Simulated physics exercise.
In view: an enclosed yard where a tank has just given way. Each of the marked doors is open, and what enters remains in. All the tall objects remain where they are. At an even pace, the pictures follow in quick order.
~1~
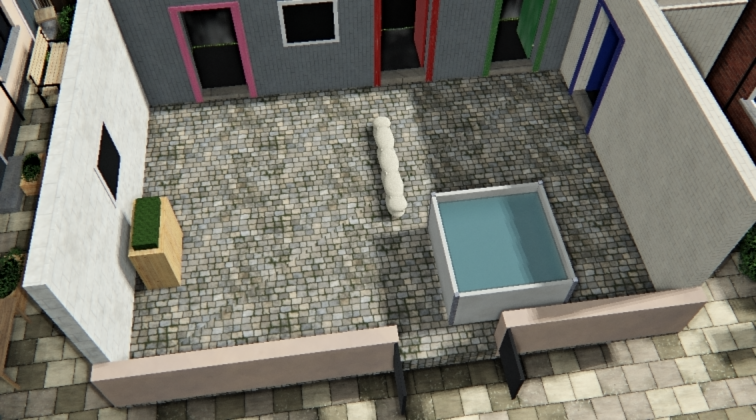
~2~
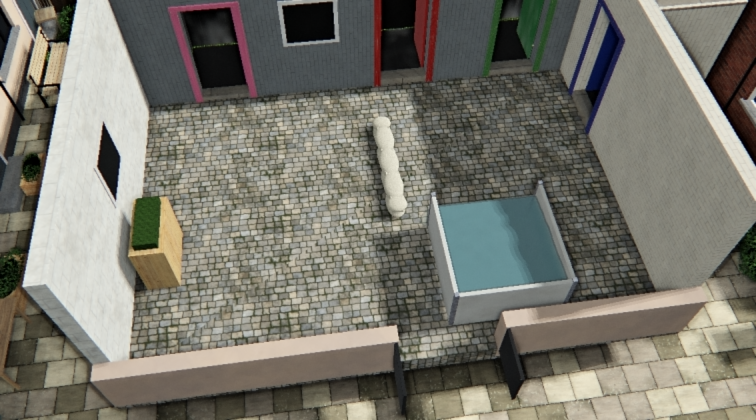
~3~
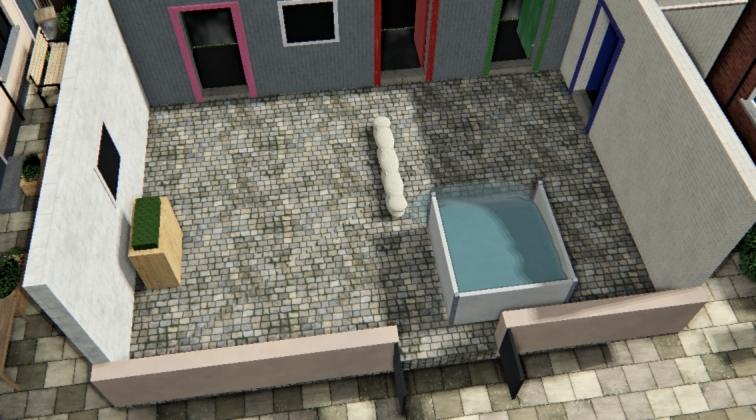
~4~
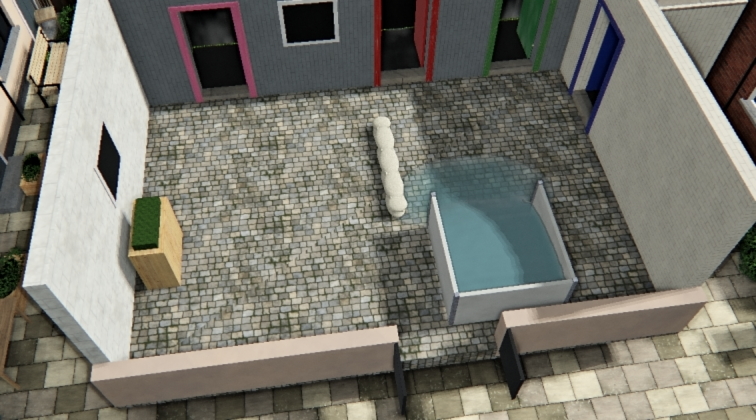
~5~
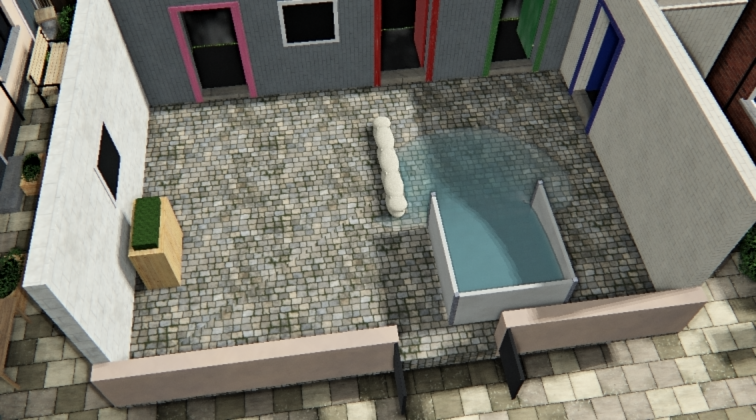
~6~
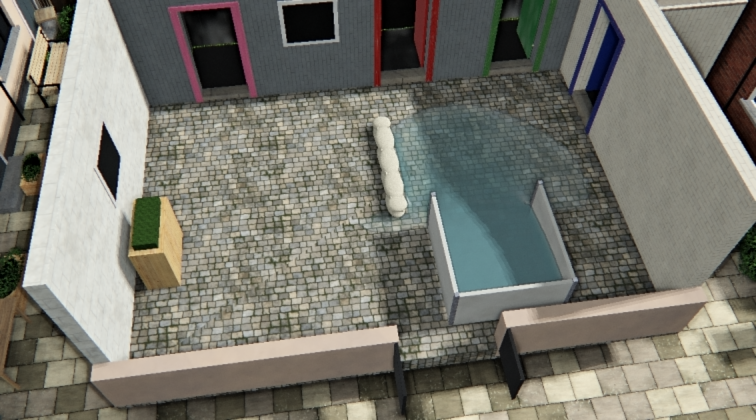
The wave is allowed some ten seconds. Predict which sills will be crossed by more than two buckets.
The red door will top two buckets, the blue door will top two buckets, the pink door will not top two buckets, the green door will top two buckets.
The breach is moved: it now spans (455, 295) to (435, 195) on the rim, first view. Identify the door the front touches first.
First: The pink one.
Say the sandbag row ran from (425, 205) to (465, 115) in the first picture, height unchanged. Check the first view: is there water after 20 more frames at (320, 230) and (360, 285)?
So the first spot would be waterlogged, and the other one left unsoaked.
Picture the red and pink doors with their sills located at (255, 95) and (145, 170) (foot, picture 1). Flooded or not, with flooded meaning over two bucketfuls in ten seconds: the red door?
Logged - red door ends up lower.
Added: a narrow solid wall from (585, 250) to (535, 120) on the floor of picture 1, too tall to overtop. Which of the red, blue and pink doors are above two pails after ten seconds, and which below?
The red door ends up above, the blue door remains below and the pink door remains below.
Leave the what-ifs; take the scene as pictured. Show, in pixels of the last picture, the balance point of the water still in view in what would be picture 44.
About (456, 166) in the last view.
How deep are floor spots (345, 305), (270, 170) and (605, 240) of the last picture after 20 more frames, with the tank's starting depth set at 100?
The three come to some 0, 0 and 0 per cent respectively.
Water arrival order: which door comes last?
That would be the one in pink.
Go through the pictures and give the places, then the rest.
The first picture shows still water in the open tank at (500, 239).
In the second picture, the front is at (426, 223), out from the gap on the open tank's far side.
In the third picture, the front is at (415, 210), out from the gap on the open tank's far side.
In the fourth picture, water pours out on the open tank's far side and has run to (414, 173).
In the fifth picture, water pours out on the open tank's far side and has run to (490, 132).
In the sixth picture, water pours out on the open tank's far side and has run to (470, 107).
A moment on, water covers 30 % of the floor; the red door over two buckets in, the blue door wet at the sill, nothing in, the pink door not reached, the green door under two buckets in.
Next, water covers 30 % of the floor; the red door far over two buckets in, the blue door wet at the sill, nothing in, the pink door not reached, the green door over two buckets in.
Then, water covers 40 % of the floor; the red door far over two buckets in, the blue door over two buckets in, the pink door wet at the sill, nothing in, the green door far over two buckets in.
Later, water covers 65 % of the floor; the red door far over two buckets in, the blue door over two buckets in, the pink door wet at the sill, nothing in, the green door far over two buckets in.
In the end, water covers 85 % of the floor; the red door far over two buckets in, the blue door over two buckets in, the pink door wet at the sill, nothing in, the green door far over two buckets in.
